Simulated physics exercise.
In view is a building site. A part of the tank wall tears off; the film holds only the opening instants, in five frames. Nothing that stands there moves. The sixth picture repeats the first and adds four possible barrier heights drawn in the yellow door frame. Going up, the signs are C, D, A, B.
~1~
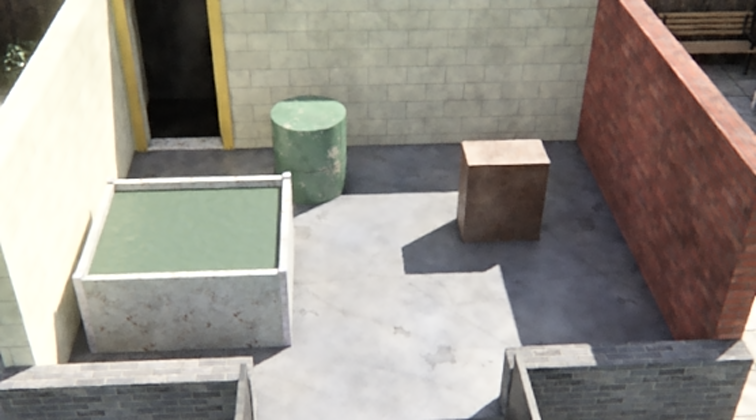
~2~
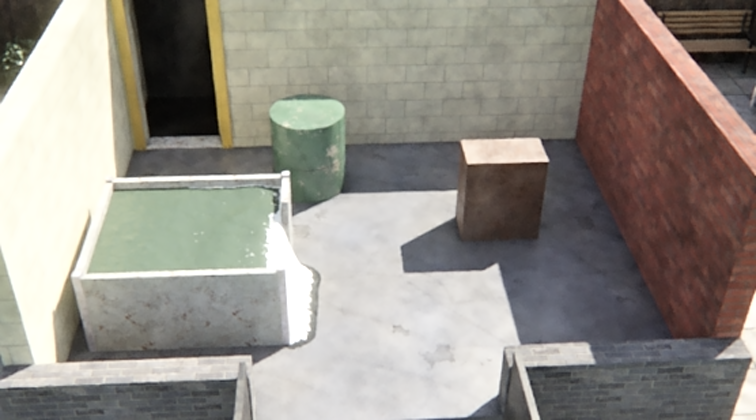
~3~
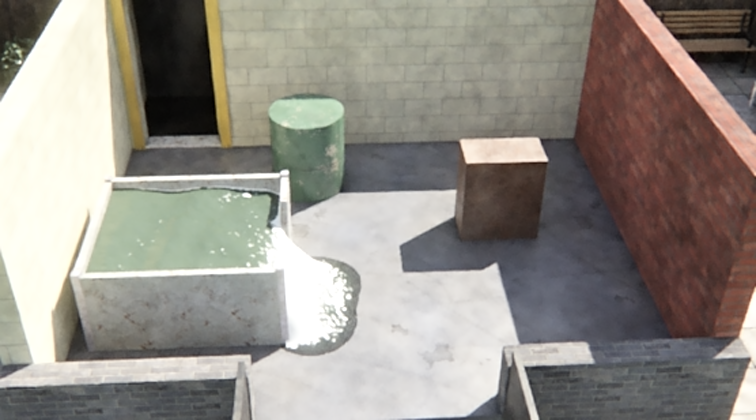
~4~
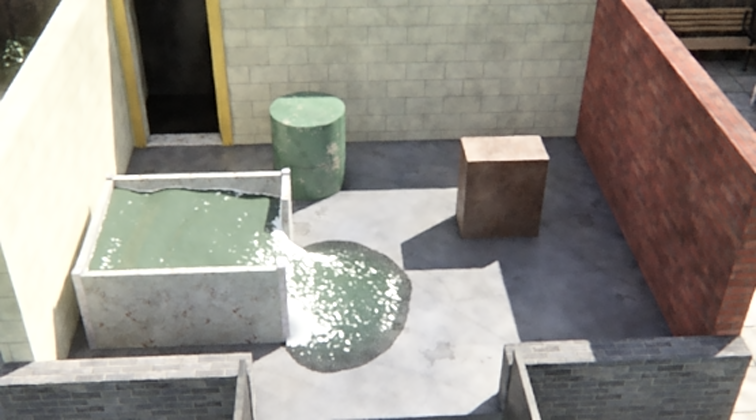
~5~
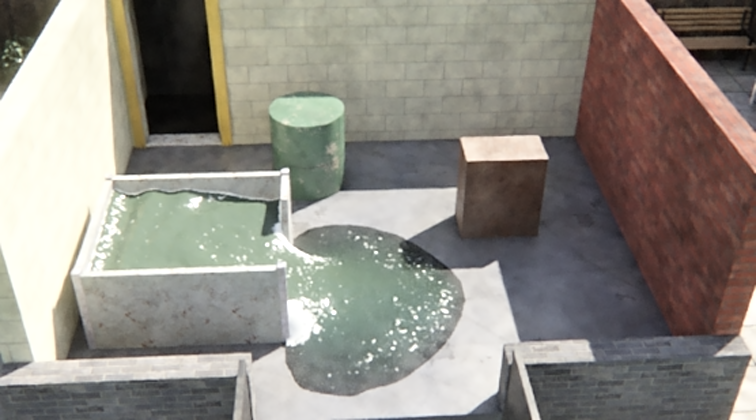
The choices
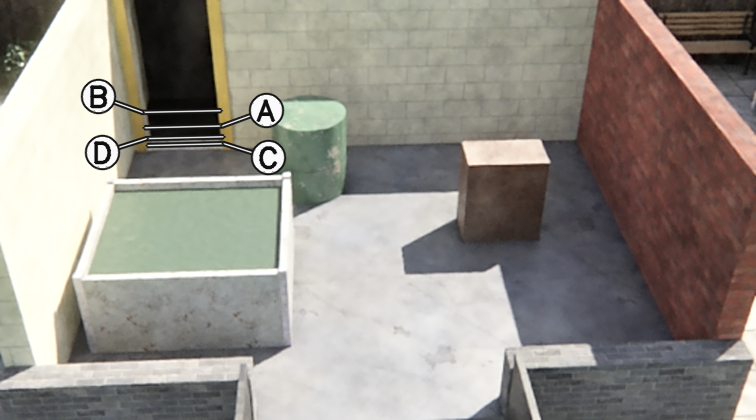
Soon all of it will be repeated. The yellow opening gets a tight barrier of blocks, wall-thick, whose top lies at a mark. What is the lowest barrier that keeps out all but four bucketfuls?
Height C just does it.
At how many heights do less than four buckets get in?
All of them.
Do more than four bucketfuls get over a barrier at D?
No, that is safe.
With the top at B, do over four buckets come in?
No.
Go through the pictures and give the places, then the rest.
In the first frame, water in the tank at rest, its middle at (192, 231); foot of the yellow doorway at (186, 149); open gate at (380, 347).
In the second frame, 1 % of the ground under water, visible out to (300, 267).
In the third frame, 4 % of the ground under water, visible out to (348, 273).
In the fourth frame, 8 % of the ground under water, visible out to (399, 277).
In the fifth frame, 15 % of the ground under water, visible out to (449, 279).
In white, A at (183, 126); B at (181, 111); C at (185, 144); D at (185, 137); from the bottom up C, D, A, B.
For height A, nothing gets over.
For height B, nothing gets over.
For height C, a bucket or two gets in.
For height D, nothing gets over.
